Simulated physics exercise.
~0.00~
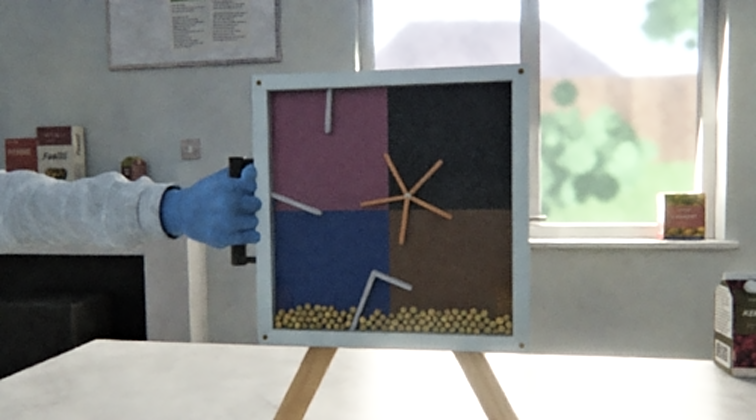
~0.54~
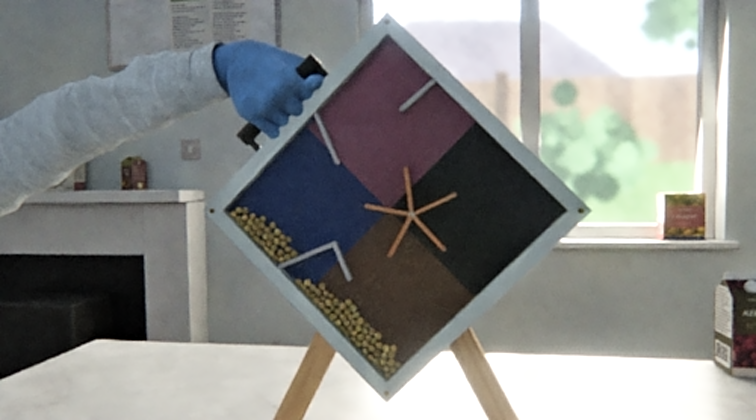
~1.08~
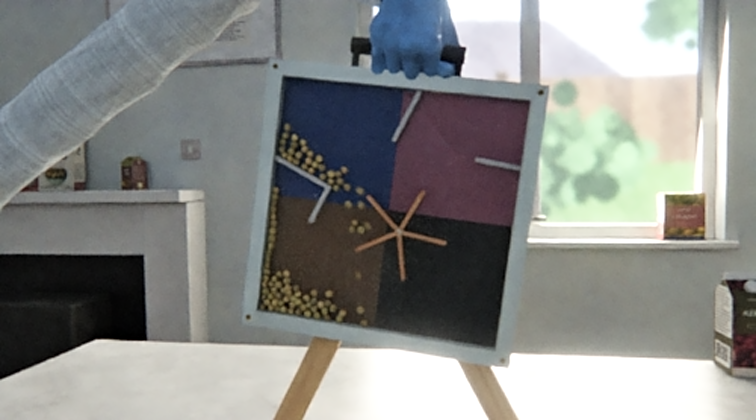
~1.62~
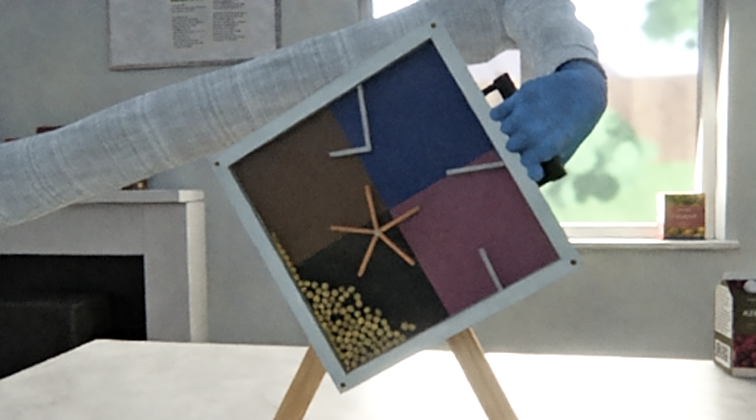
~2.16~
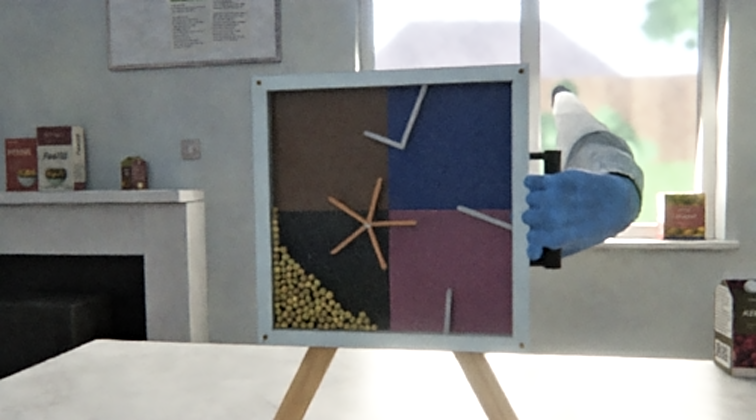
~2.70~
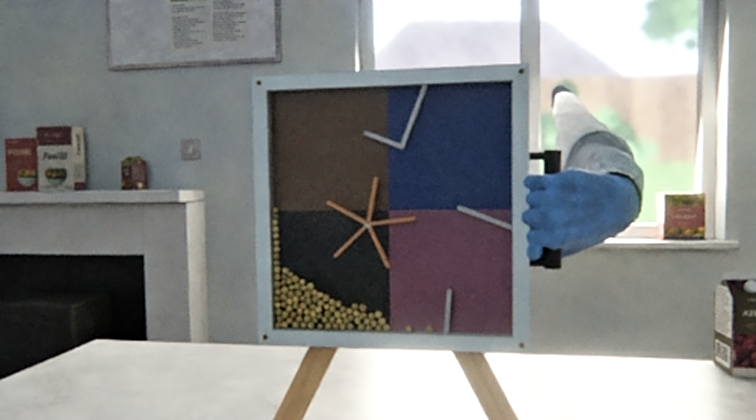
A square, pale-framed case divided into pink, black, blue and brown quarters stands on wooden legs at a white table, seen from the front in a room with a bright window. Pale yellow beads line its bottom edge, with thin grey bars and an orange star-shaped piece inside. A blue-gloved hand grips the left handle and turns the case clockwise, over the top to the right. The beads slide through blue and brown, then pour into black, while the star rotates too. The case stops upside down, and the heap spreads along black's bottom, a few beads reaching pink.
